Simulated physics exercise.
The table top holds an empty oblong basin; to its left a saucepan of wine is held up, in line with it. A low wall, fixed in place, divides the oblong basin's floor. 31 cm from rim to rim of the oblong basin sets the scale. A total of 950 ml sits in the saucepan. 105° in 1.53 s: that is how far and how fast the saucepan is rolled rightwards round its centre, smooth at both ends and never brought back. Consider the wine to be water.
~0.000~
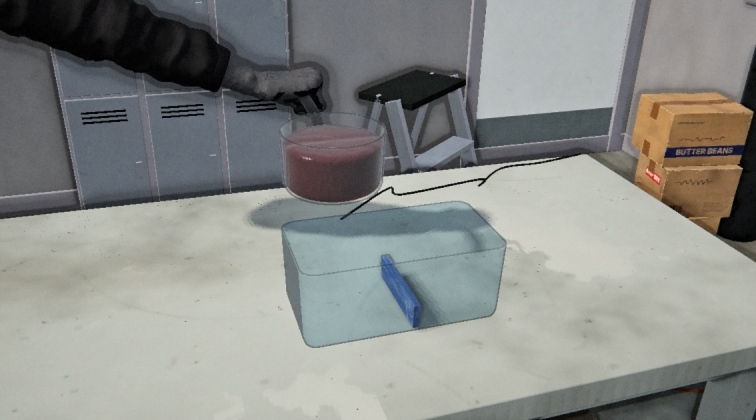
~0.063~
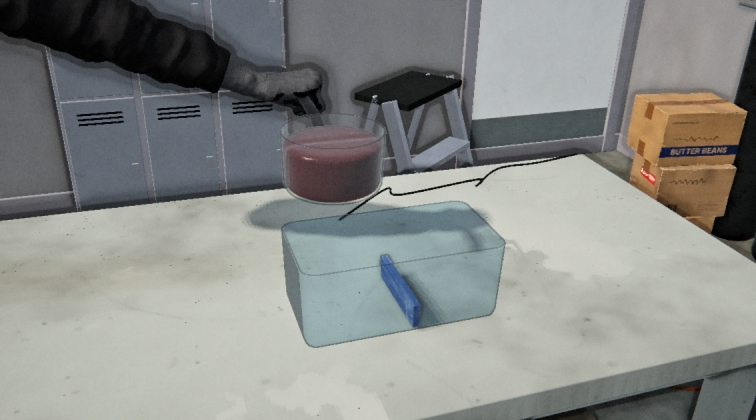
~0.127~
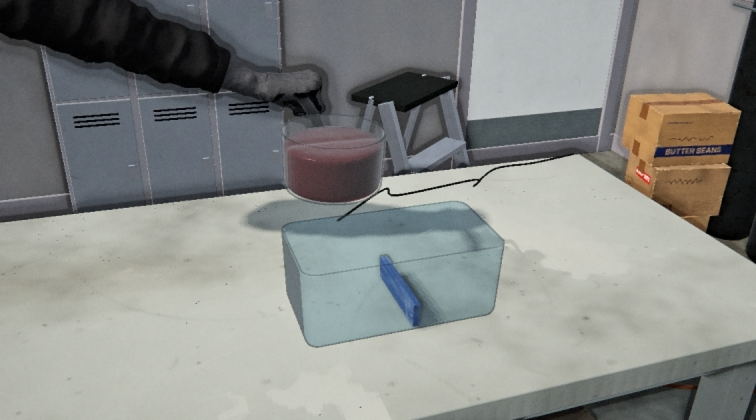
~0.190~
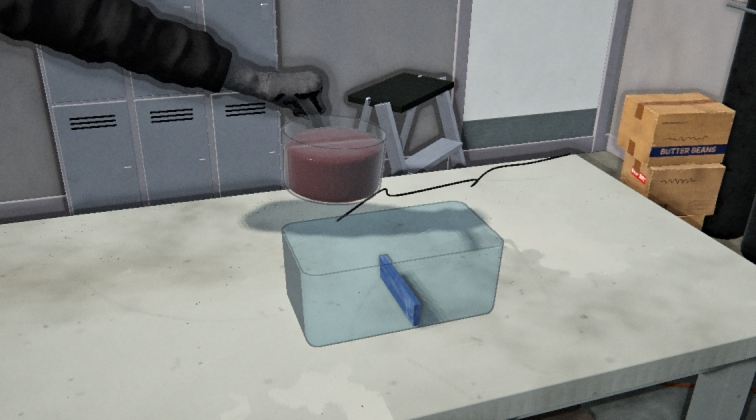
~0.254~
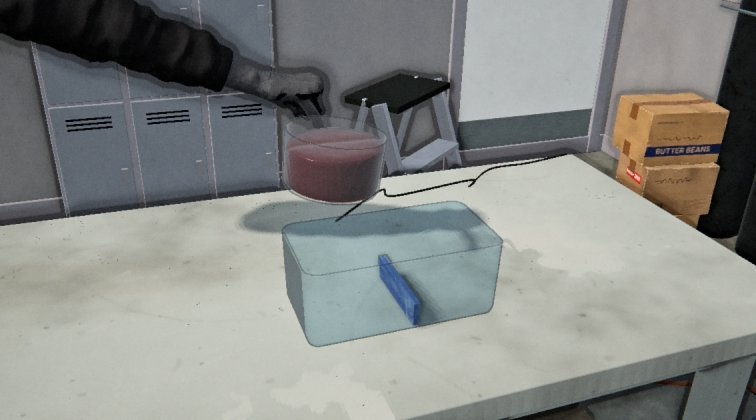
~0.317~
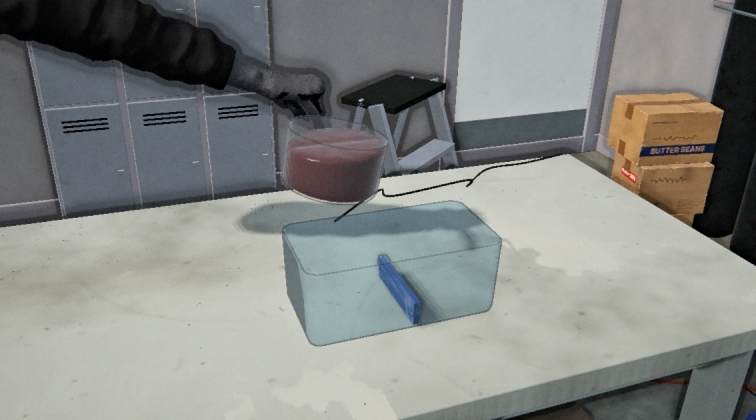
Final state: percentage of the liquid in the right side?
Approximately 77 %.
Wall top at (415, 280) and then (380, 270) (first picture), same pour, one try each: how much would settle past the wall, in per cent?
Roughly 55 per cent, then 95 per cent.
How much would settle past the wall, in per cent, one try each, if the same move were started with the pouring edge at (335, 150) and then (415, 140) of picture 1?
About 10 %, then about 85 %.
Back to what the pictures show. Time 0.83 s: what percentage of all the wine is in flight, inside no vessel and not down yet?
Near 24 per cent at that moment.
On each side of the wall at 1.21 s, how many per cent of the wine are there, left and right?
Left roughly 7, right roughly 68.
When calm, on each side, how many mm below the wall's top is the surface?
The left side gives some 32 mm, the right side some 4 mm.
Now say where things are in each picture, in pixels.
Tilt 0°; pouring edge (382, 126); surface from (282, 145) to (379, 136); the oblong basin's rim runs from (290, 250) to (486, 223); the wall's top is at (400, 280), in the first picture.
Tilt 0°; pouring edge (382, 127); surface from (282, 145) to (379, 137), in the second picture.
Tilt 2°; pouring edge (383, 129); surface from (284, 146) to (379, 137), in the third picture.
Tilt 4°; pouring edge (383, 131); surface from (285, 146) to (379, 138), in the fourth picture.
Tilt 7°; pouring edge (384, 134); surface from (286, 147) to (380, 138), in the fifth picture.
Tilt 11°; pouring edge (385, 137); surface from (288, 148) to (381, 138), in the sixth picture.
Then, 0.83 s in, the tilt is 60° and 65 per cent is still to pour, 1 is left of the wall and 10 right of it.
Then, 1.21 s in, the tilt is 94° and 14 per cent is still to pour, 7 is left of the wall and 69 right of it.
Then, 1.60 s in, the tilt is 105° and 1 per cent is still to pour, 20 is left of the wall and 78 right of it.
Then, 2.03 s in, the tilt is 105° and 0 per cent is still to pour, 22 is left of the wall and 77 right of it.
Finally, 22 per cent lies left of the wall, 77 right of it and 1 outside.
